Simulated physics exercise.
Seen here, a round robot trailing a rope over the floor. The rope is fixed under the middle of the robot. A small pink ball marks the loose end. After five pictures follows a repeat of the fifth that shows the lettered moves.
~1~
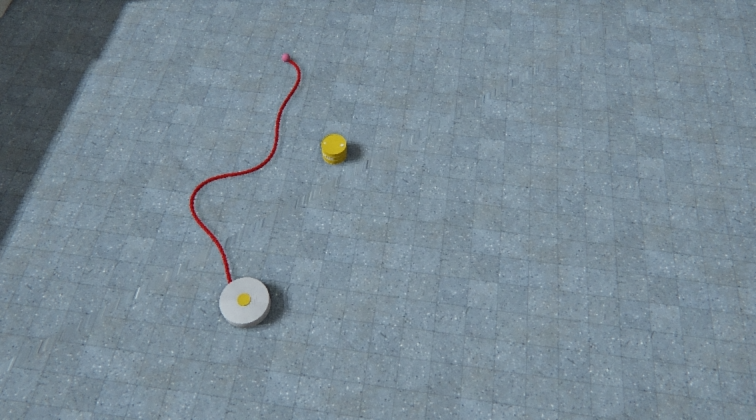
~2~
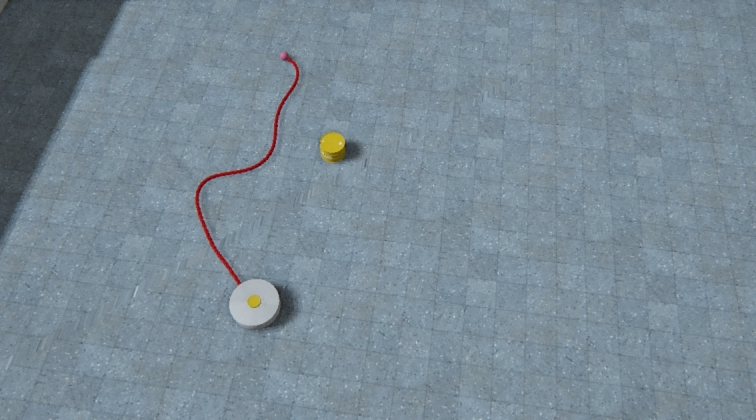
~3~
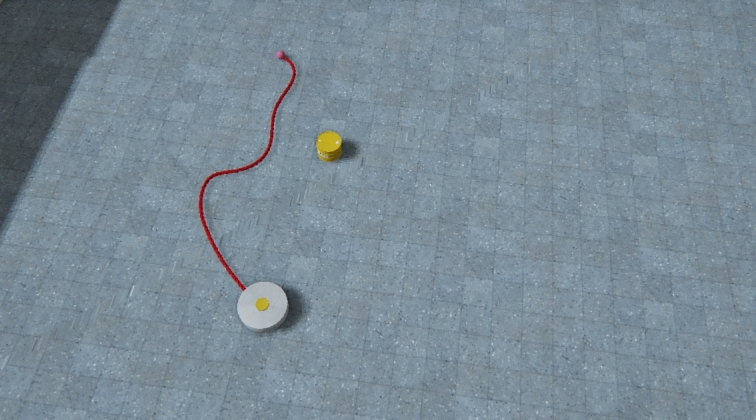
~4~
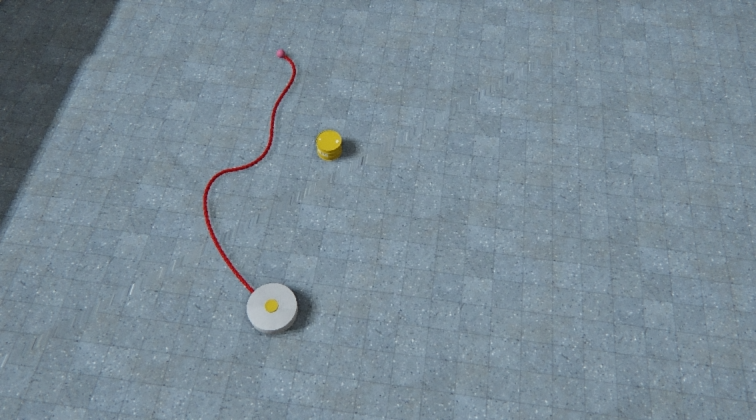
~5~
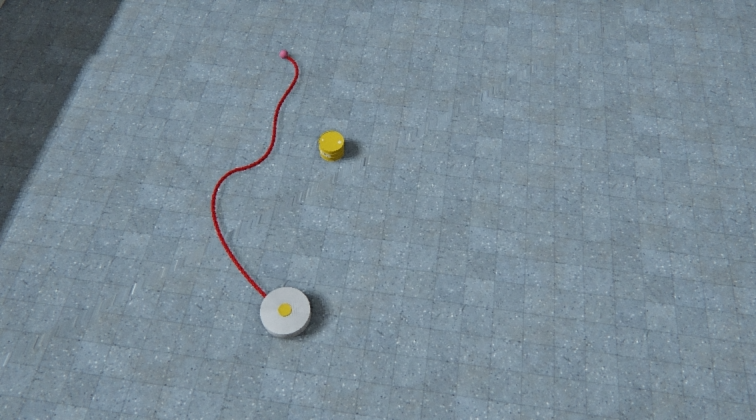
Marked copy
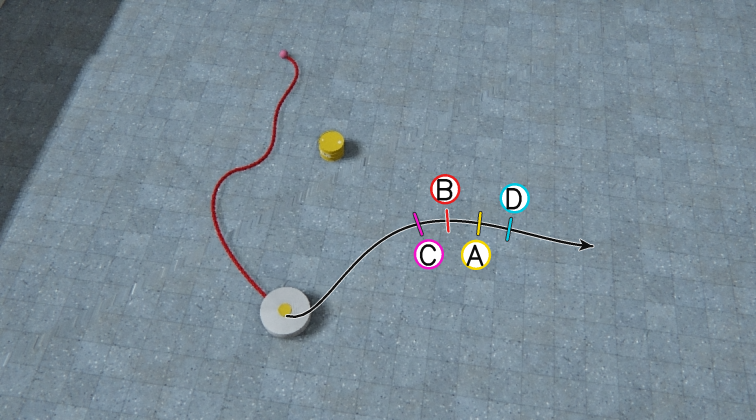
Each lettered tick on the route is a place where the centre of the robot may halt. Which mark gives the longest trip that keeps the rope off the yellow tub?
The farthest safe stop is D.
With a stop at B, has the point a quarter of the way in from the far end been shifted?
No.
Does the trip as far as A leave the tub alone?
Yes.
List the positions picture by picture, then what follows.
In the first frame, free end (286, 58); yellow tub (334, 149); robot (246, 303).
In the second frame, robot (255, 305); yellow tub (333, 148).
In the third frame, robot (263, 307); yellow tub (329, 147).
In the fourth frame, robot (273, 309); yellow tub (329, 146).
In the fifth frame, robot (286, 313); yellow tub (332, 146); free end (284, 54).
On the marked copy, A at (479, 223); B at (448, 221); C at (418, 224); D at (509, 229); the route from (287, 316) via (427, 222) to (592, 246).
Taking D. A third of the way, robot (358, 257), middle of the rope (239, 176), free end (284, 54).
Two thirds of the way, robot (433, 218), middle of the rope (256, 183), free end (284, 54).
When it is over, robot (511, 225), middle of the rope (328, 173), free end (284, 54); nothing has been touched.
As for the rest, A is safe but short; B is safe but short; C is safe but short.
